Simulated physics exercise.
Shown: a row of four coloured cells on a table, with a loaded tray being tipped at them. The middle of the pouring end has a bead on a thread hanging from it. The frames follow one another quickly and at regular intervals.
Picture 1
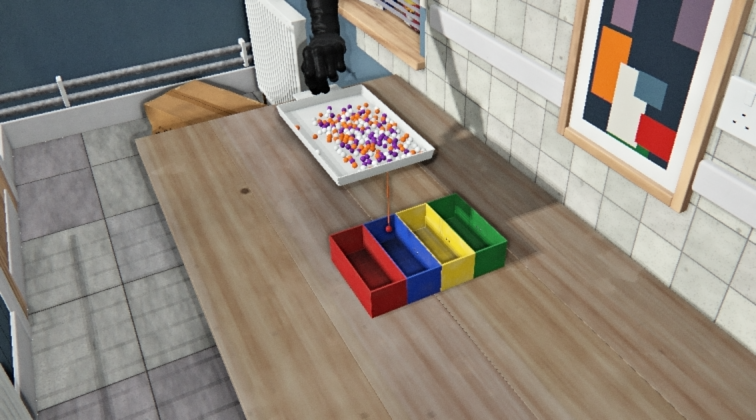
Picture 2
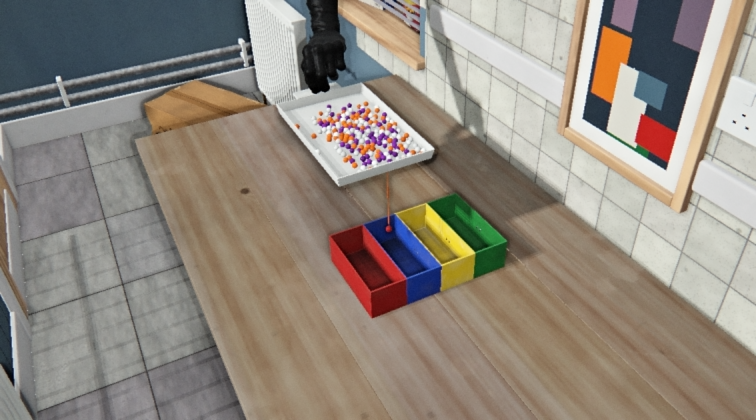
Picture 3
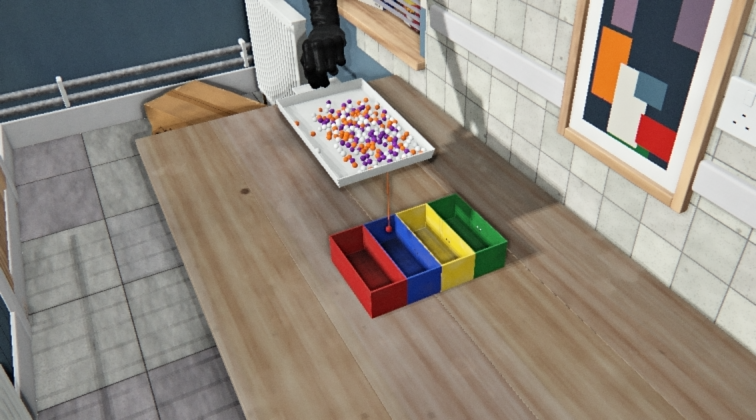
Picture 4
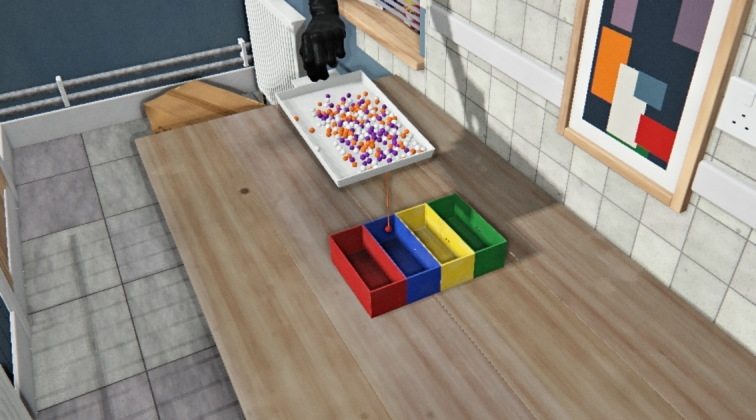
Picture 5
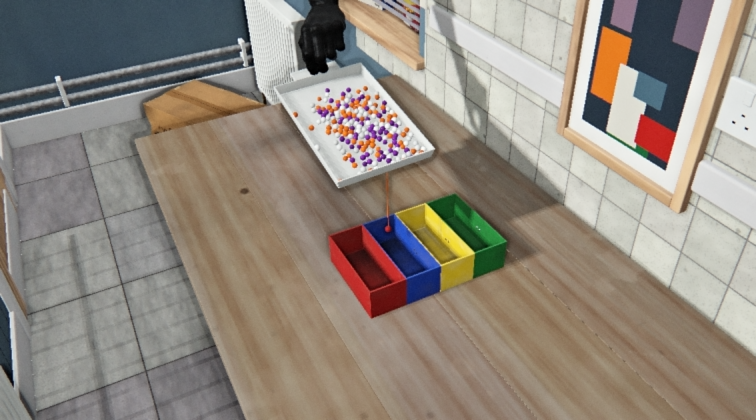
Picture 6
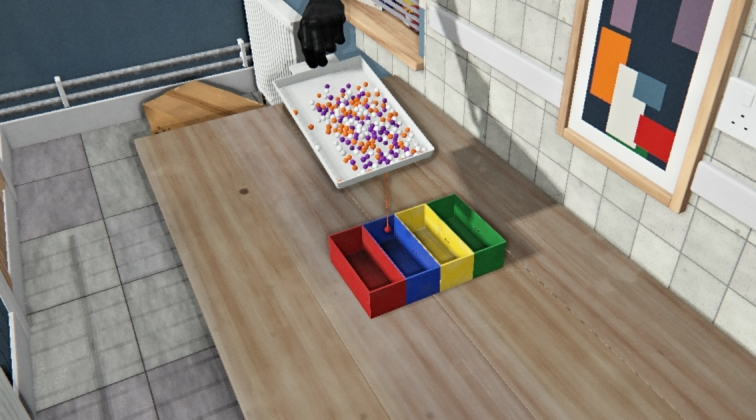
The footage shows a black-gloved hand at the far end of a white tray of orange, purple and white beads, which tilts slightly toward a row of red, blue, yellow and green cells as the beads shift a little.
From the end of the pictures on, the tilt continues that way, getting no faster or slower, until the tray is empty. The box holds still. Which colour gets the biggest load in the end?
The red cell gets the biggest load.
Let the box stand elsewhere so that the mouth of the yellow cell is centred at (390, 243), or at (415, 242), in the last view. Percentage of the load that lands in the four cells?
Near 90 and 100 percent respectively.
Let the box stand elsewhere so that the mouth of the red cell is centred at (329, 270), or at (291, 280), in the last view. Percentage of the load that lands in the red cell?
20 %, then 0 %.
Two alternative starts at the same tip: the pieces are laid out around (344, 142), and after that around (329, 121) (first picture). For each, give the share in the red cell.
Roughly 50 per cent, then 50 per cent.
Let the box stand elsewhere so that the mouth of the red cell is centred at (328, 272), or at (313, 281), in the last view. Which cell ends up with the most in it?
It would be the cell in blue the first time and that blue cell the second time.
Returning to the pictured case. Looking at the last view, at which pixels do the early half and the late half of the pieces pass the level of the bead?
First part (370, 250), rest (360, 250).
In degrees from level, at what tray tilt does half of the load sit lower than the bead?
That happens at close to 85 degrees.
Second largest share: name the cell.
The answer would be the cell in blue.
Soon after the last picture, tray tipped steeply; nearly all on the tray; a stray few in the red cell; a stray few in the blue cell; a small part falling or outside the box.
A little later, tray tipped right over; a small part on the tray; about half in the red cell; about a quarter in the blue cell; a stray few in the yellow cell; about a quarter falling or outside the box.
Later still, tray tipped past a quarter turn; about half in the red cell; about a quarter in the blue cell; a stray few in the yellow cell; about a quarter falling or outside the box.
By the end, tray tipped past a quarter turn; about half in the red cell; about a quarter in the blue cell; a stray few in the yellow cell; none in the green cell; about a quarter outside the box.
